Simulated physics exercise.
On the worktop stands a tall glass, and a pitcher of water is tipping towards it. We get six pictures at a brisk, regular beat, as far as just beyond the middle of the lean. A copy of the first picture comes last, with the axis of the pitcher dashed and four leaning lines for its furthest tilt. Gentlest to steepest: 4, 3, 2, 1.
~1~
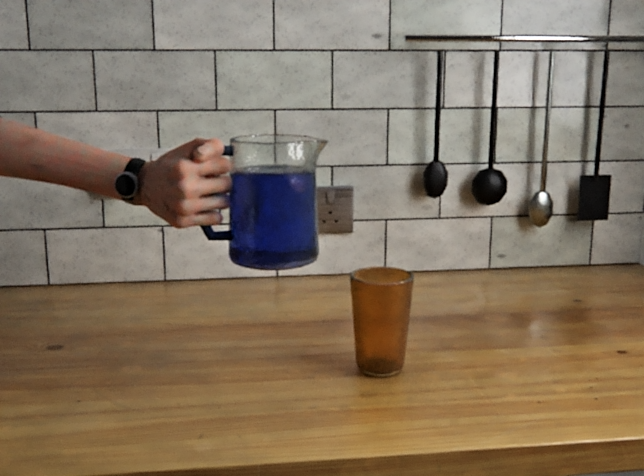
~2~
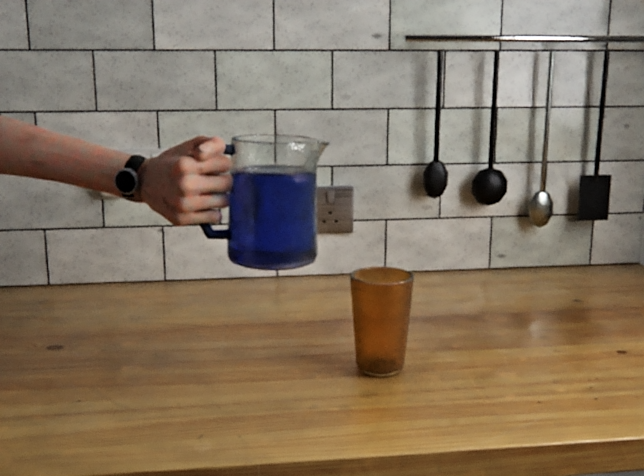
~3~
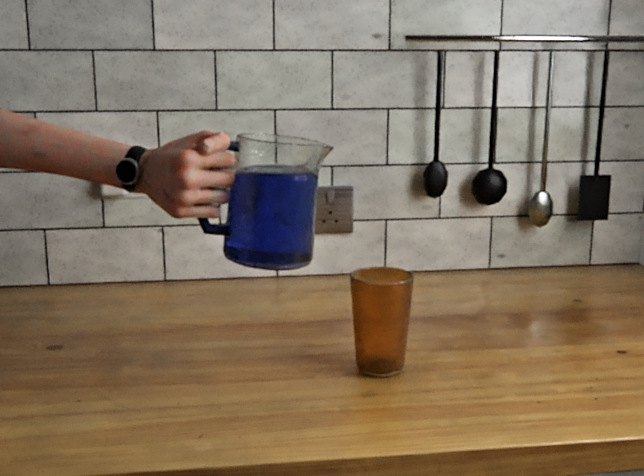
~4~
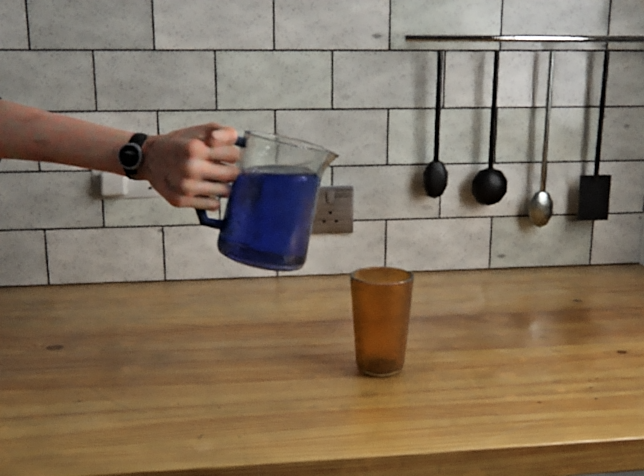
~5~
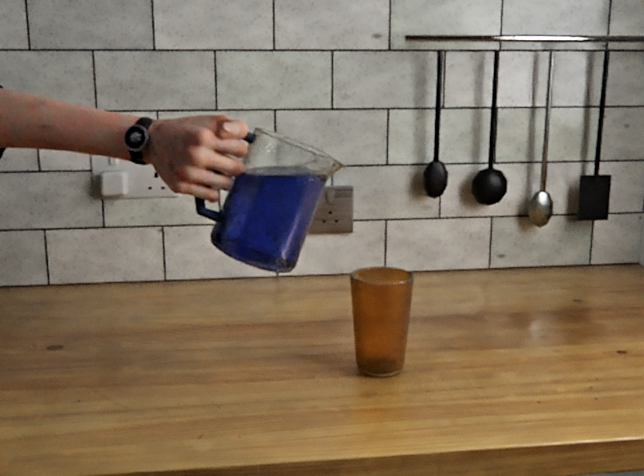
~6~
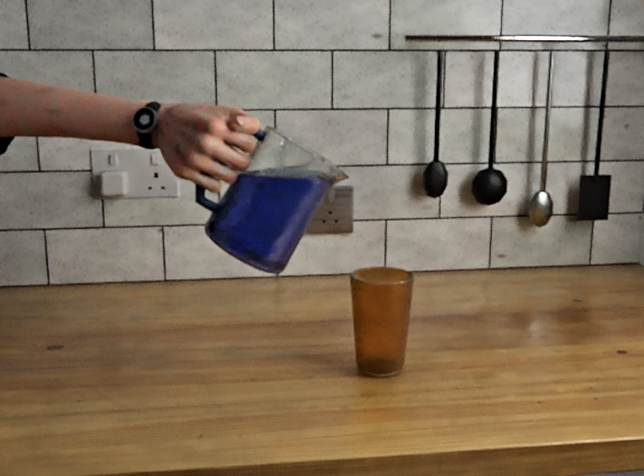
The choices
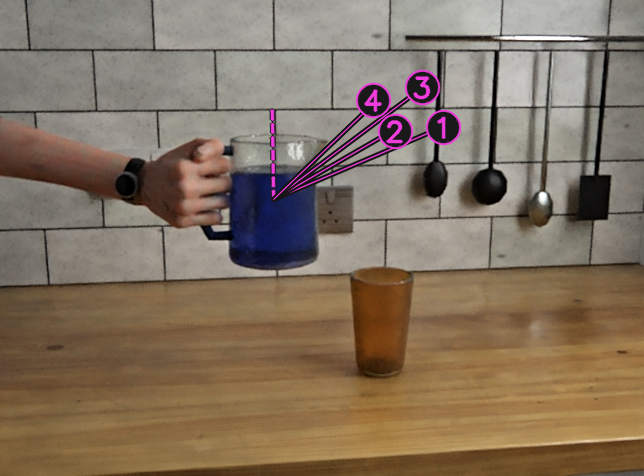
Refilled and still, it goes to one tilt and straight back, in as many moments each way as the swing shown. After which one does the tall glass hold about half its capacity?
2 is best.
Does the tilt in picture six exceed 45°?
No, it does not.
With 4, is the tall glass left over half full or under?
Under half.
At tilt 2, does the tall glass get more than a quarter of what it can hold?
Yes.
On the marked copy, 1 at (427, 133); 2 at (379, 138); 3 at (408, 97); 4 at (362, 114).
With 1, the tall glass ends with about 69 % of what it can hold.
With 2, the tall glass ends with about 47 % of what it can hold.
With 3, the tall glass ends with about 30 % of what it can hold.
With 4, the tall glass ends with about 16 % of what it can hold.
